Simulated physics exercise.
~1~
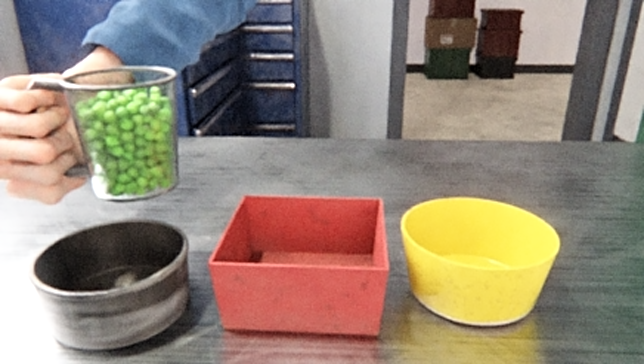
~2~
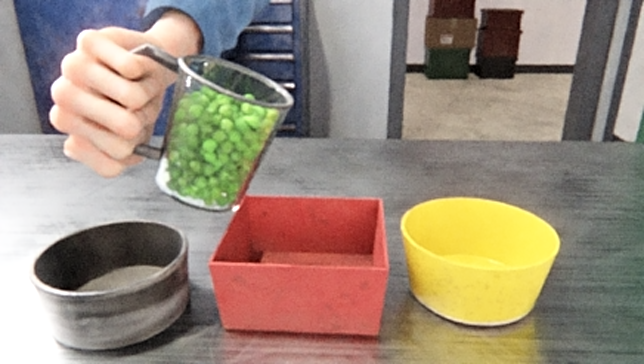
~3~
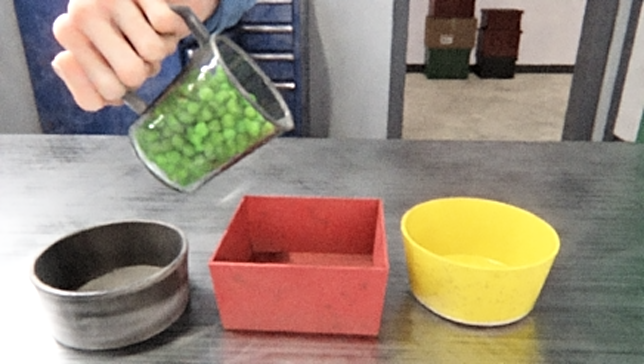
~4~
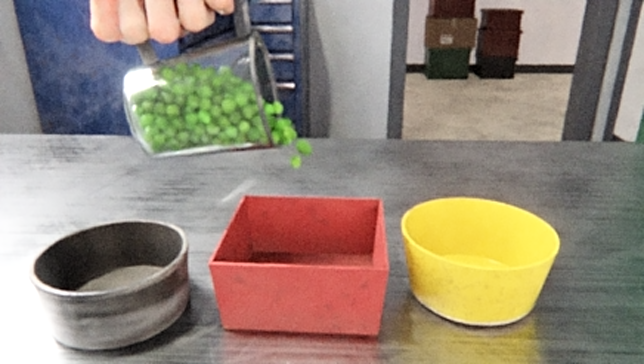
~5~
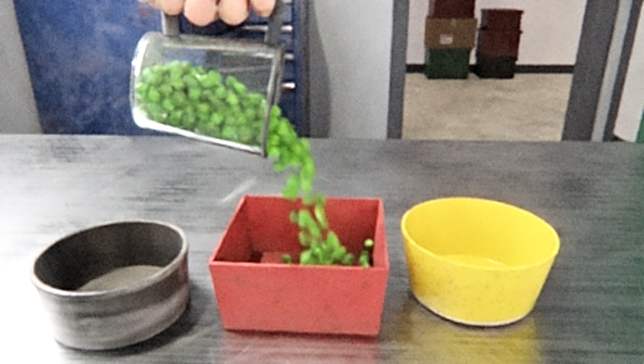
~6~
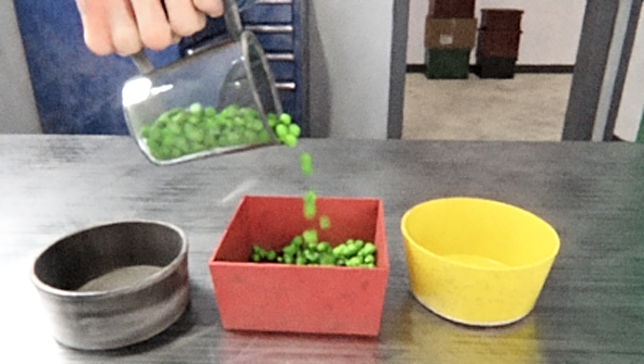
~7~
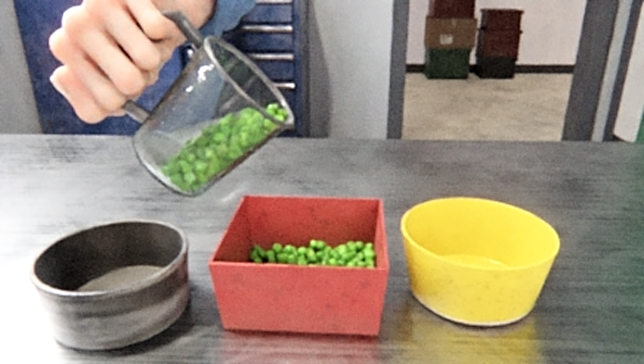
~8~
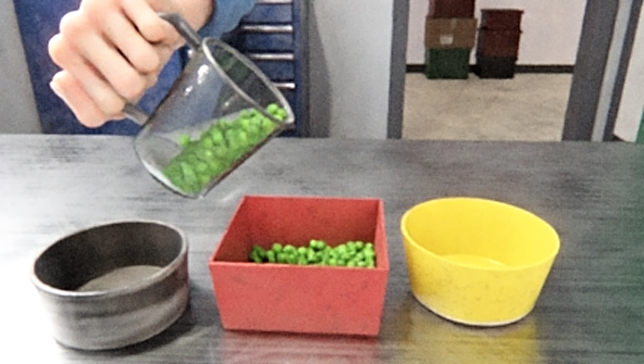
On a dark tabletop with a black dish, a red square tin and a yellow dish, a hand tips a clear cup of green peas over the tin, pours some in, then tilts the cup partway back and holds it still, with peas in both cup and tin.
